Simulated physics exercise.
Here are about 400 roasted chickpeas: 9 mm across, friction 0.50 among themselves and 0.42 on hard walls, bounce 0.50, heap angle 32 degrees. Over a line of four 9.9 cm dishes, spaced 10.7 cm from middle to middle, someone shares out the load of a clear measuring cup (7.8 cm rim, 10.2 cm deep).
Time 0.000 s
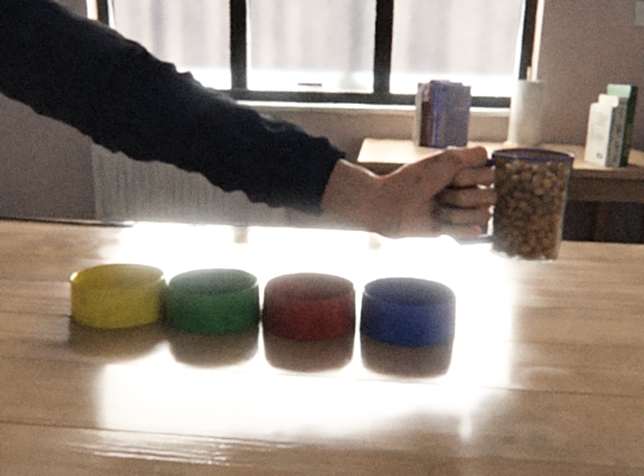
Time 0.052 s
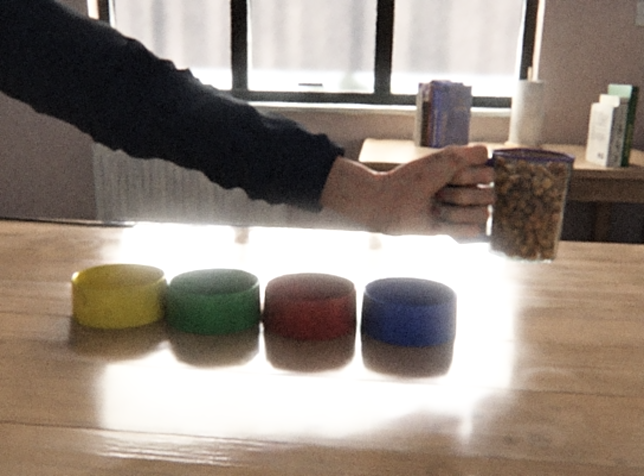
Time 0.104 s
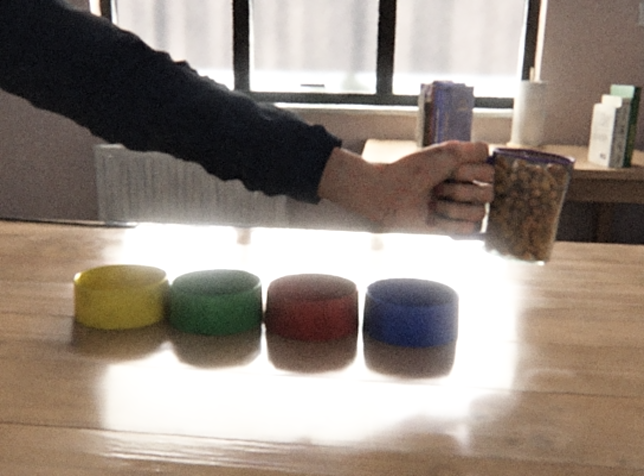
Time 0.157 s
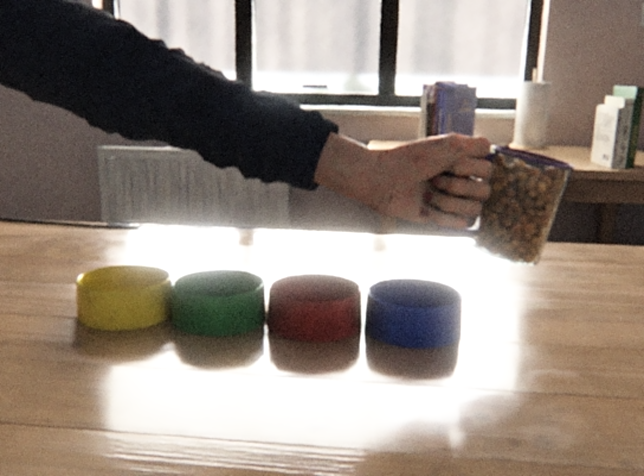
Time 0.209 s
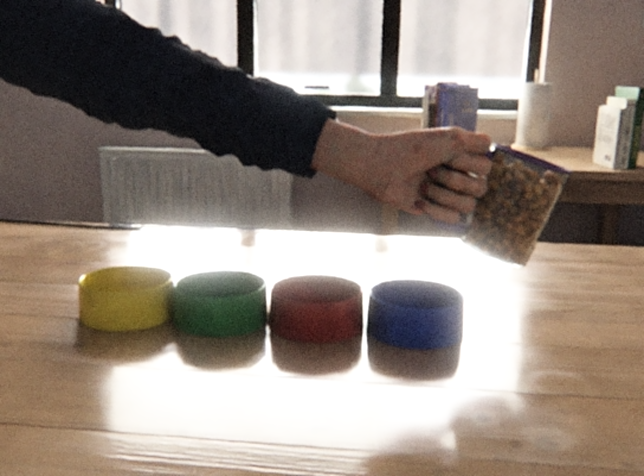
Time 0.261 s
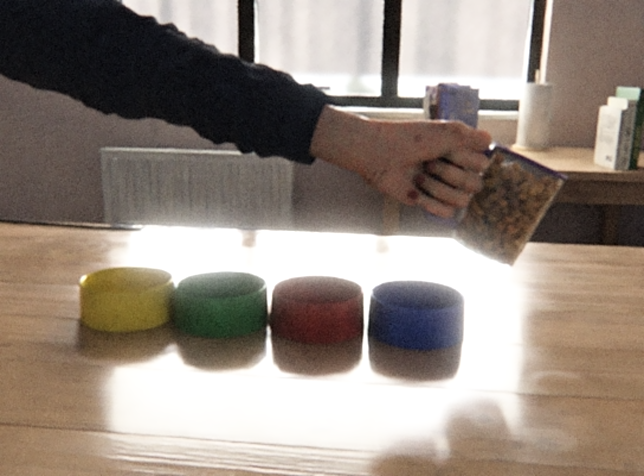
A hand holding a clear cup of roasted chickpeas tilts it rightward while shifting slightly left, beside four coloured dishes on a table.
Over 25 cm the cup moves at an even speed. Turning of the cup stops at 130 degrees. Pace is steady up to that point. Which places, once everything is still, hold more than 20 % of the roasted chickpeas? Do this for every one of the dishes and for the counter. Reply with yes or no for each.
Red: No, blue: Yes, green: No, yellow: No, counter: No.
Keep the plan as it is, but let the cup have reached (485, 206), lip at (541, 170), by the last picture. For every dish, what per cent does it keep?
Then red 80, blue 10, green 0, and yellow 0.
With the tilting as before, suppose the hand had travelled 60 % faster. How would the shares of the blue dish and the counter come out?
Shares: Blue 10, counter 10.
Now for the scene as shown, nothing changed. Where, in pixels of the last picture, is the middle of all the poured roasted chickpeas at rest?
Somewhere around (408, 309) in the final frame.
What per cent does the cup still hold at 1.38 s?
5 %.
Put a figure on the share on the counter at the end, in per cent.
The share comes to some 15 percent.
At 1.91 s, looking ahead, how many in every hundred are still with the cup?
Roughly 0 %.
After 0.93 s, tilt 101 degrees; cup holds 95 %.
After 1.38 s, tilt 130 degrees; cup holds 5 %, blue 85 %.
Then, at 1.91 s, tilt 130 degrees; cup holds 0 %, red 5 %, blue 85 %.
At rest (2.2 s), red 5 %, blue 85 %, green 0 %, yellow 0 %, counter 15 %.
